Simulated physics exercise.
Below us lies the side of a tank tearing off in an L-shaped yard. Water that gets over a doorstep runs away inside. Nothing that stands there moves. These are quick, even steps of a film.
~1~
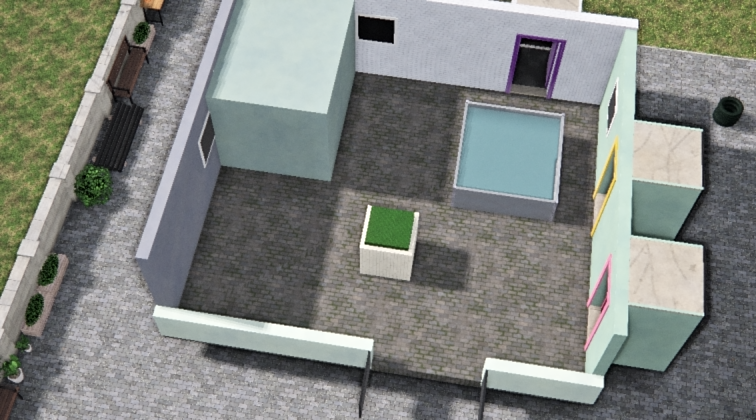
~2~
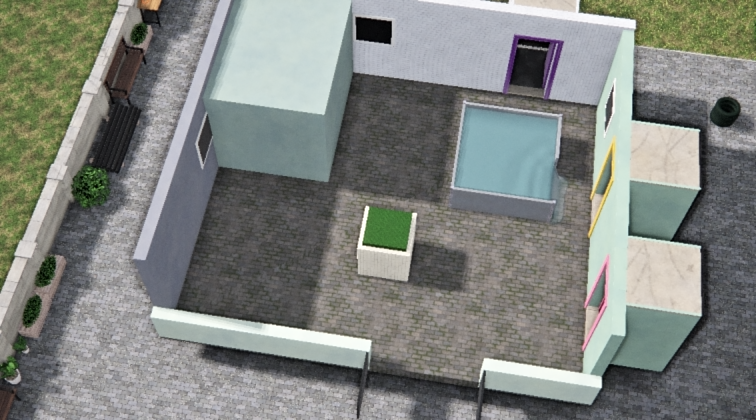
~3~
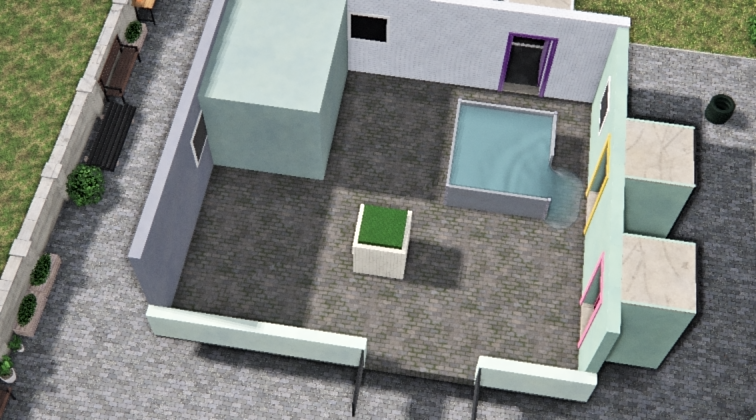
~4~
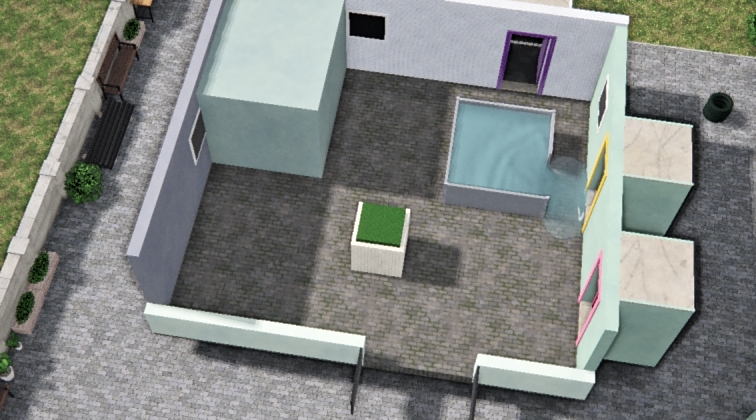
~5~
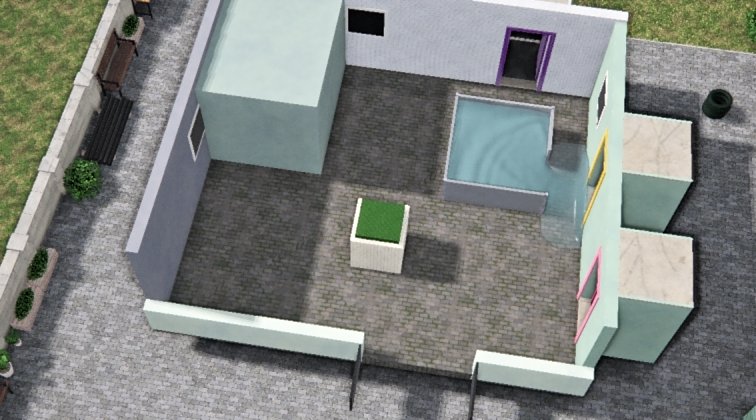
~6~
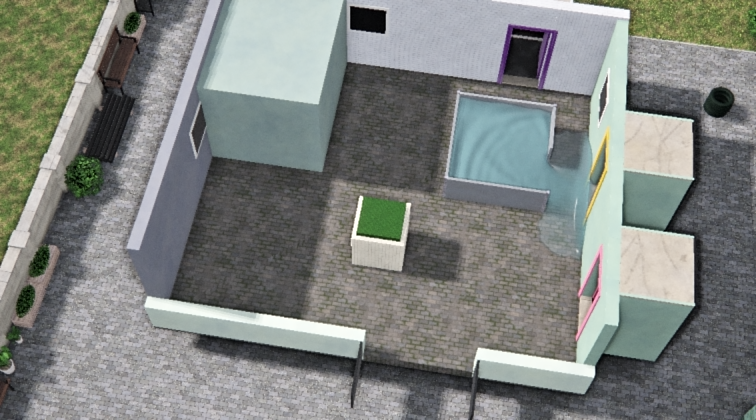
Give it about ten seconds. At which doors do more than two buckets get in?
In the end: The yellow door floods; the purple door floods; the pink door holds within the limit.
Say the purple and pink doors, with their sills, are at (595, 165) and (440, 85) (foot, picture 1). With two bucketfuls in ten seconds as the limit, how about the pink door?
My reading: Pink stays under.
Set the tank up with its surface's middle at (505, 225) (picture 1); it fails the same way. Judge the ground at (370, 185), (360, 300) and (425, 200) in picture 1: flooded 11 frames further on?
In that order: No water, not flooded, not flooded.
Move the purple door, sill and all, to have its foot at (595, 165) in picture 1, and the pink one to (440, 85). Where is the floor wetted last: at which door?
The door marked pink.
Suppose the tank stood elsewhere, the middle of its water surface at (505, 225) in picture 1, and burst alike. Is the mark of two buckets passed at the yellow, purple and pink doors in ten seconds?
The yellow one keeps below it; the purple one takes more; the pink one floods.
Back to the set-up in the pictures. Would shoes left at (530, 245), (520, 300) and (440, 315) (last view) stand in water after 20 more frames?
In turn: Flooded, covered, flooded.
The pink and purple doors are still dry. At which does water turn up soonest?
That is the one in pink.
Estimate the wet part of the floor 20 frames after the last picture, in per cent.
Roughly 40 per cent.
A moment on, water covers 15 % of the floor; the yellow door far over two buckets in, the purple door not reached, the pink door wet at the sill, nothing in.
Next, water covers 25 % of the floor; the yellow door far over two buckets in, the purple door under two buckets in, the pink door wet at the sill, nothing in.
Then, water covers 40 % of the floor; the yellow door far over two buckets in, the purple door under two buckets in, the pink door wet at the sill, nothing in.
Later, water covers 60 % of the floor; the yellow door far over two buckets in, the purple door over two buckets in, the pink door wet at the sill, nothing in.
In the end, water covers 90 % of the floor; the yellow door far over two buckets in, the purple door far over two buckets in, the pink door wet at the sill, nothing in.
